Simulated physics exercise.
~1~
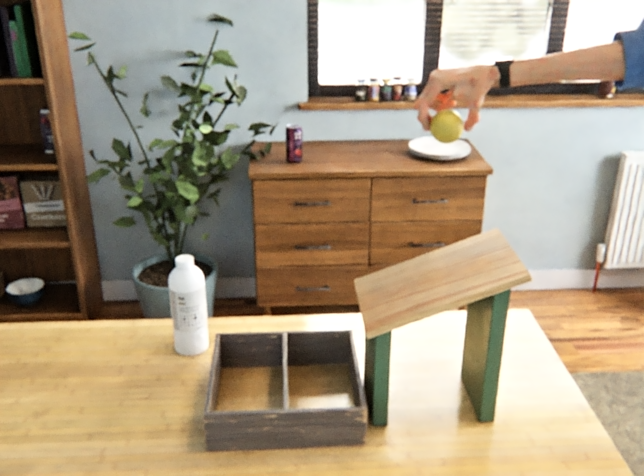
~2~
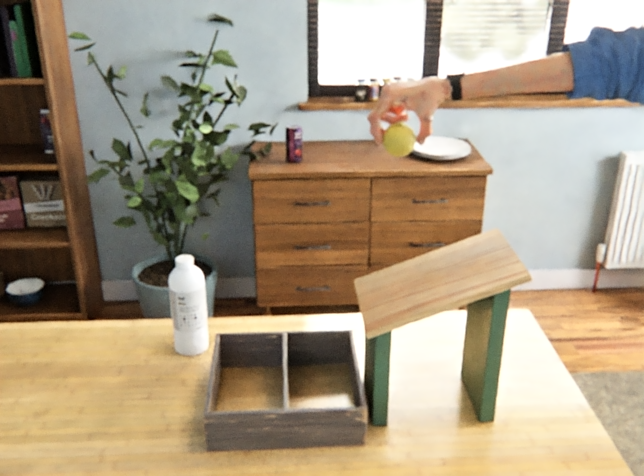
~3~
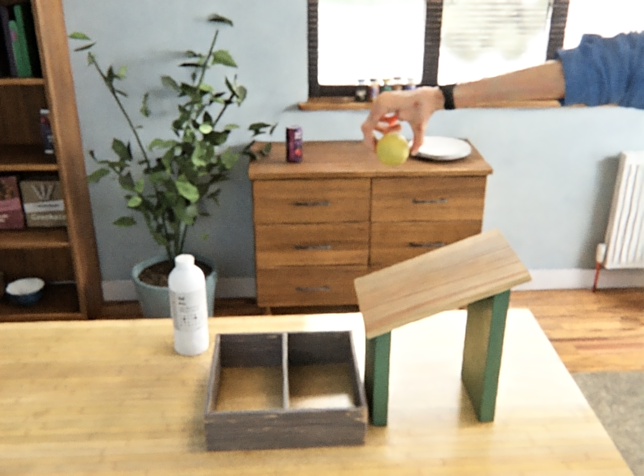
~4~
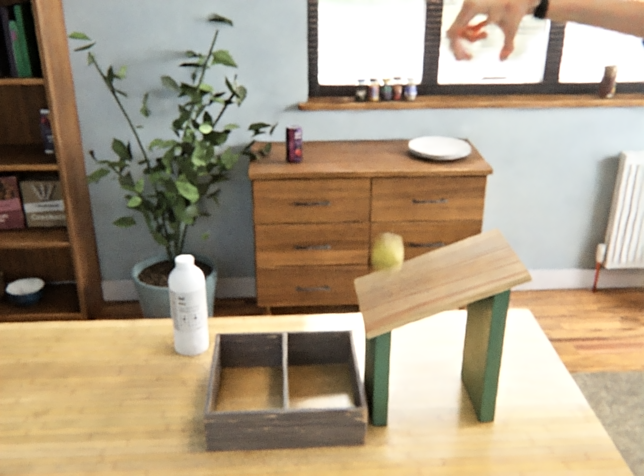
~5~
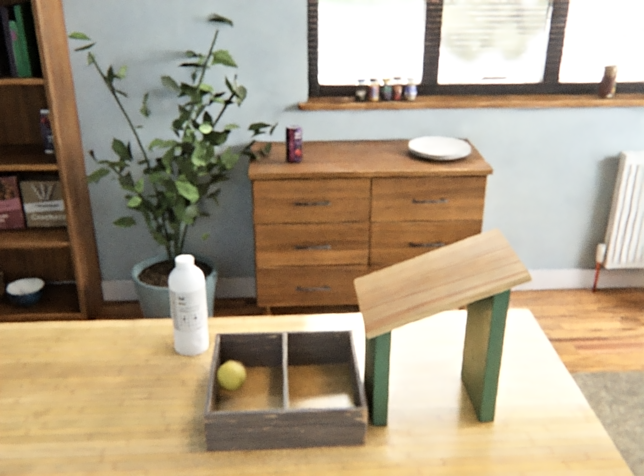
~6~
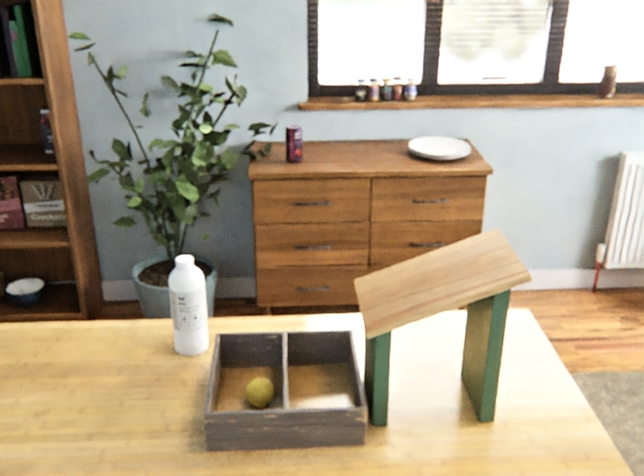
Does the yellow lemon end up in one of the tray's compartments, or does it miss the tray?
It ends up in the tray, resting in the left compartment, the one farther from the sloping board.
Indoors, a hand drops a lemon that bounces off a ramp into the tray's left compartment.
